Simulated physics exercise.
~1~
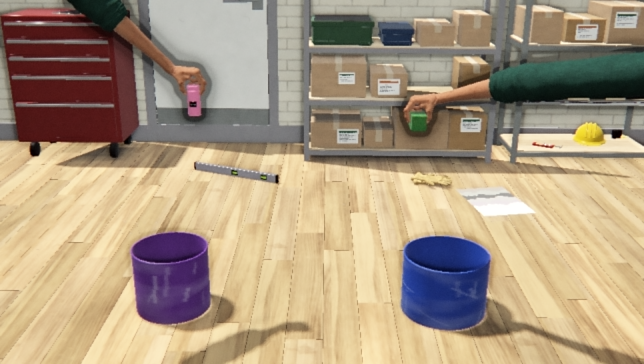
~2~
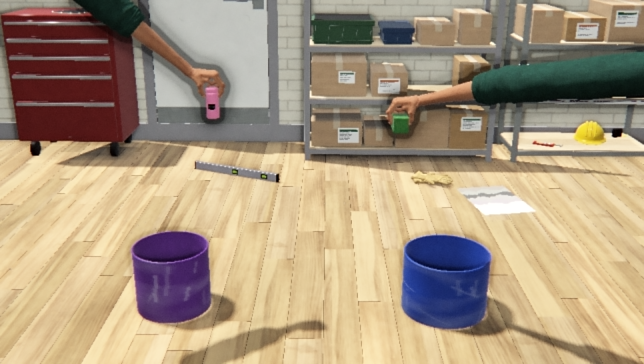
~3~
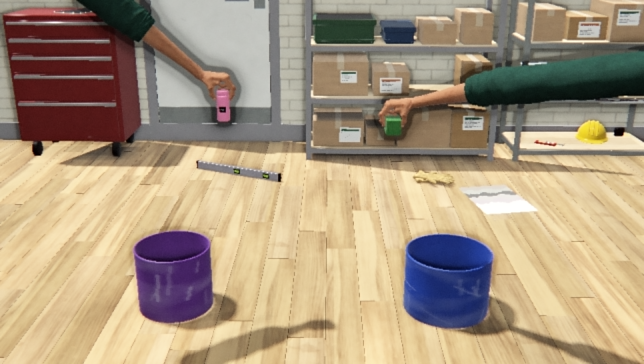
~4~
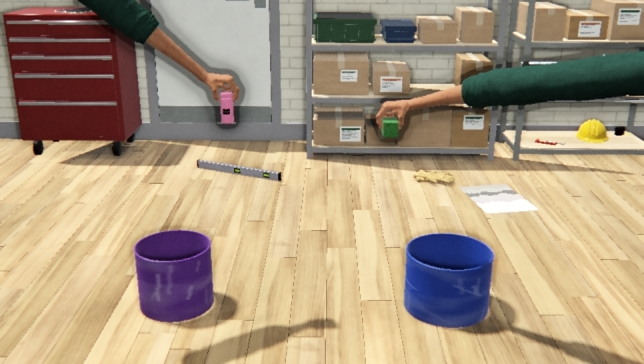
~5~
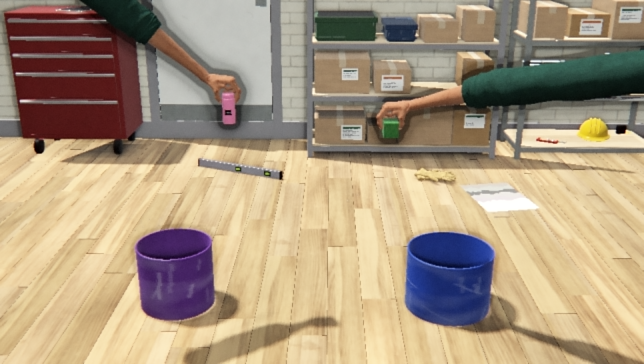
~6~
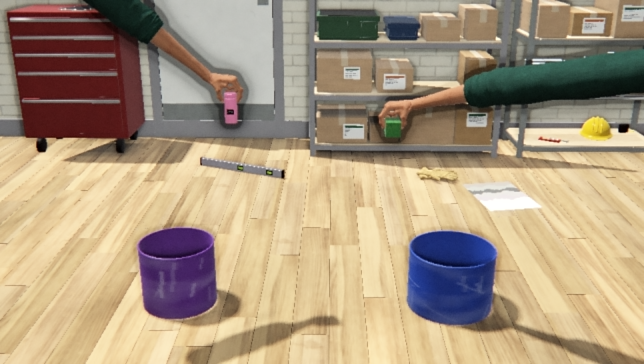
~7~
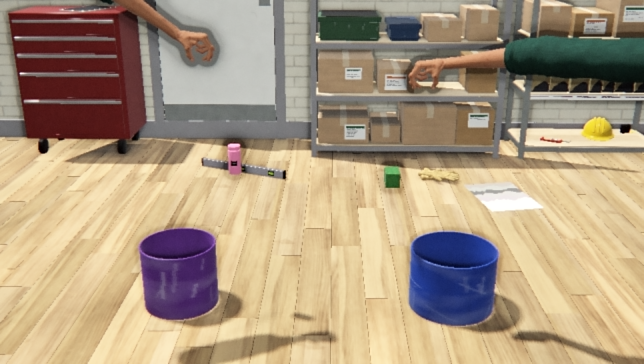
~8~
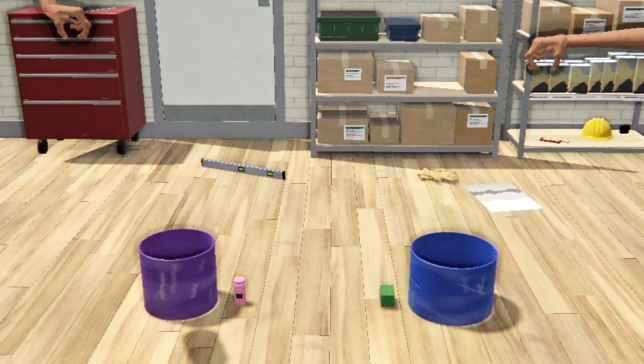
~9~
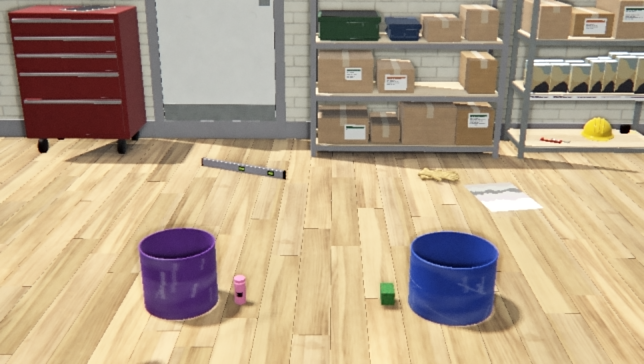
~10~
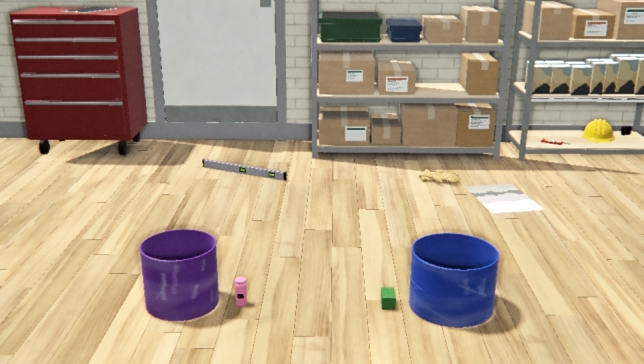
Two hands releasing a pink shaker and a green block, both dropping to the wooden floor between purple and blue containers.
